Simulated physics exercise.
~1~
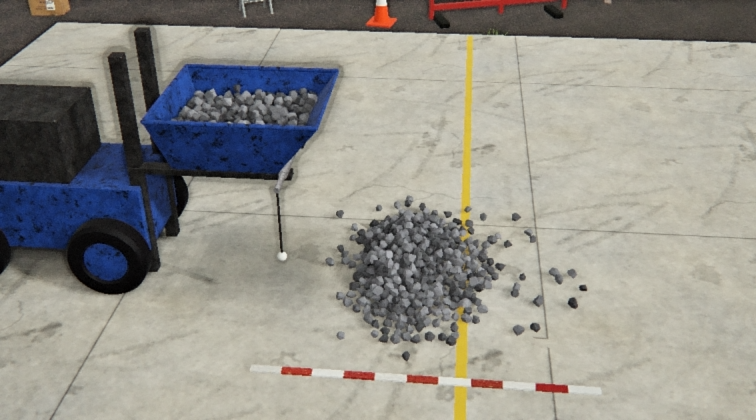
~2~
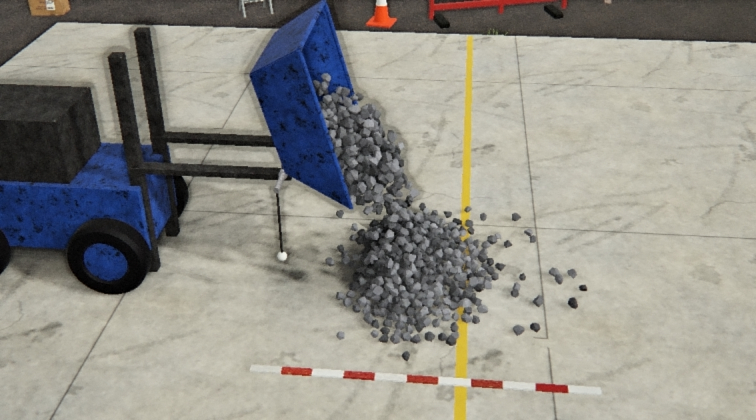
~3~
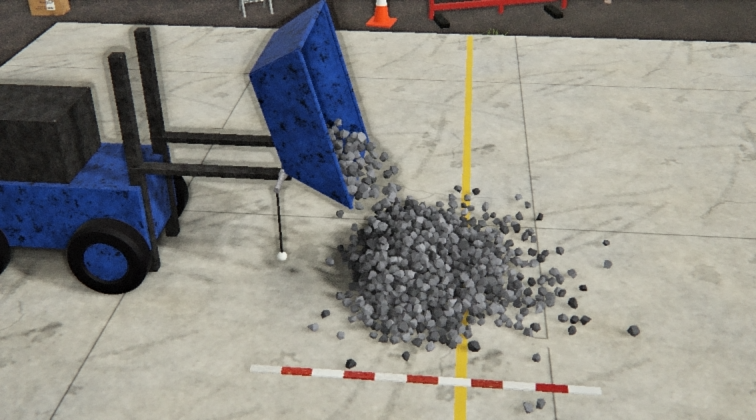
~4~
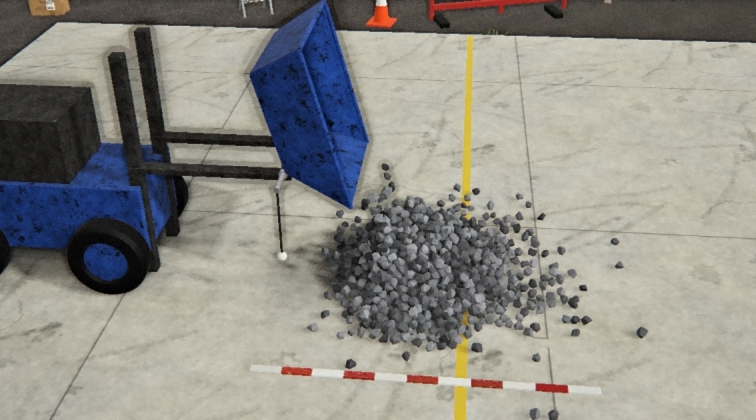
The clip shows a blue vehicle tipping its raised skip of grey stones forward onto a loose pile lying across a yellow line. The stones slide out until the skip looks empty and stays tilted, leaving a larger, wider heap on both sides of the line.
